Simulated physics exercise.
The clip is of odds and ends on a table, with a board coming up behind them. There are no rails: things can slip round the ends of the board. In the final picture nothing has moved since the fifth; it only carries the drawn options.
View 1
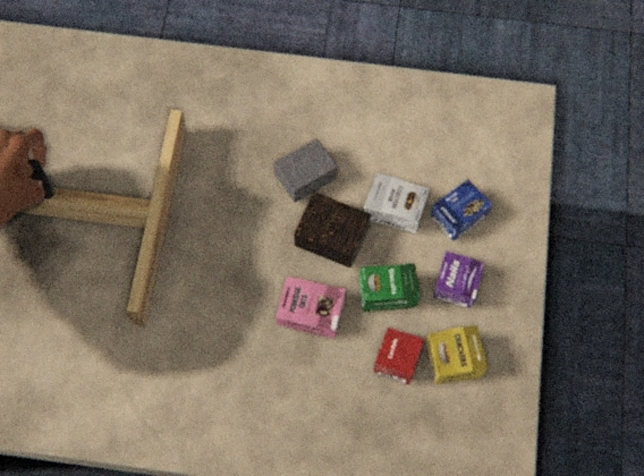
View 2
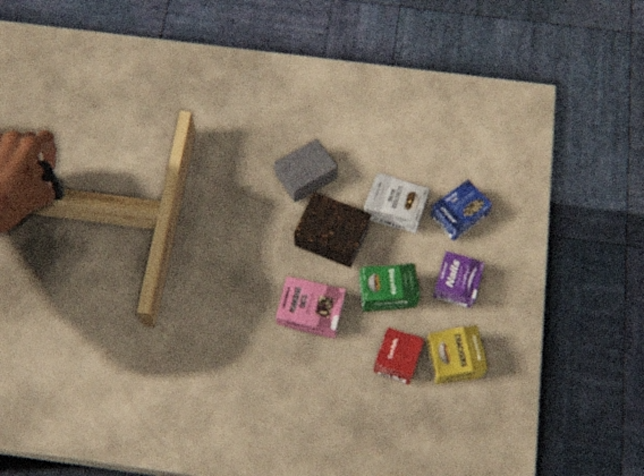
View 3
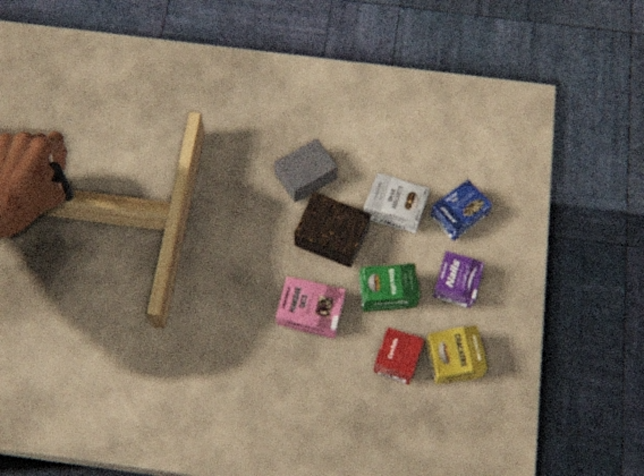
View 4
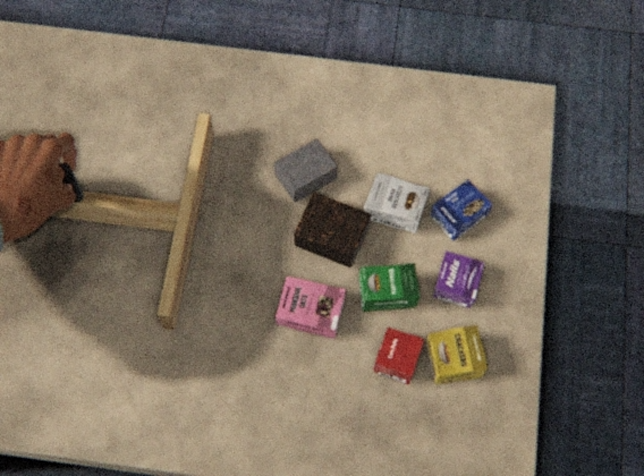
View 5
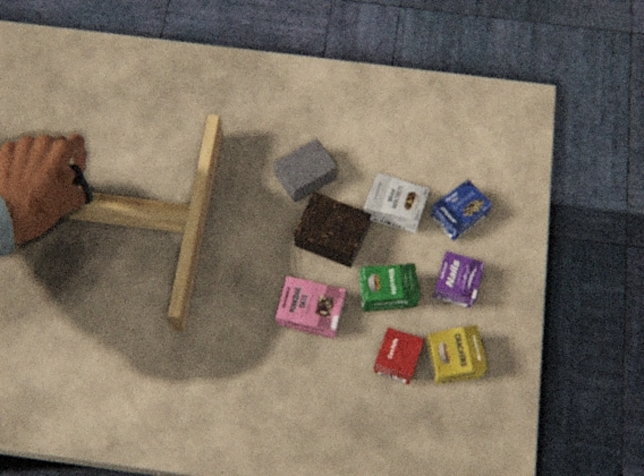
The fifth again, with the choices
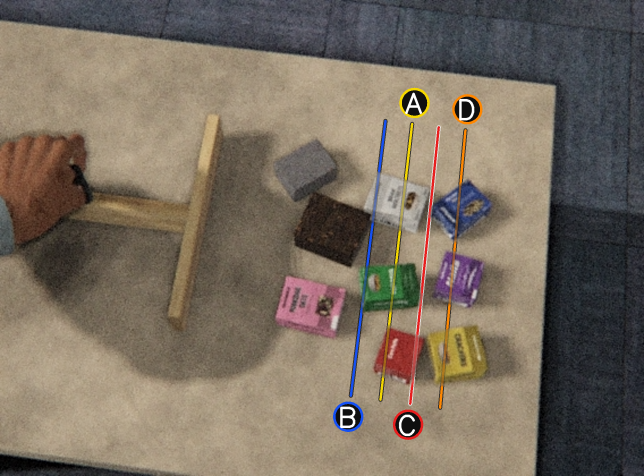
A hand slides a wooden board slowly right across a table toward small packets and blocks.
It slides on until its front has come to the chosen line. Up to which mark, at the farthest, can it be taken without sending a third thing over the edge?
No third one falls up to D.
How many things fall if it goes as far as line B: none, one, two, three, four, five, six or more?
The count is none.
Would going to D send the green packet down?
No.
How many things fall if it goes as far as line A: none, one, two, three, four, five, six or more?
The count is none.
On the marked copy, A at (397, 254); B at (369, 251); C at (425, 258); D at (453, 261).
With D. Early on, board (289, 223); grey block (337, 174); pink packet (316, 307).
Further on, board (382, 235); purple box (510, 270); blue packet (505, 221).
At the end, board (453, 244); purple box over the edge; blue packet over the edge; two fallen.
As for the rest, A is within the limit but short; B is within the limit but short; C is within the limit but short.
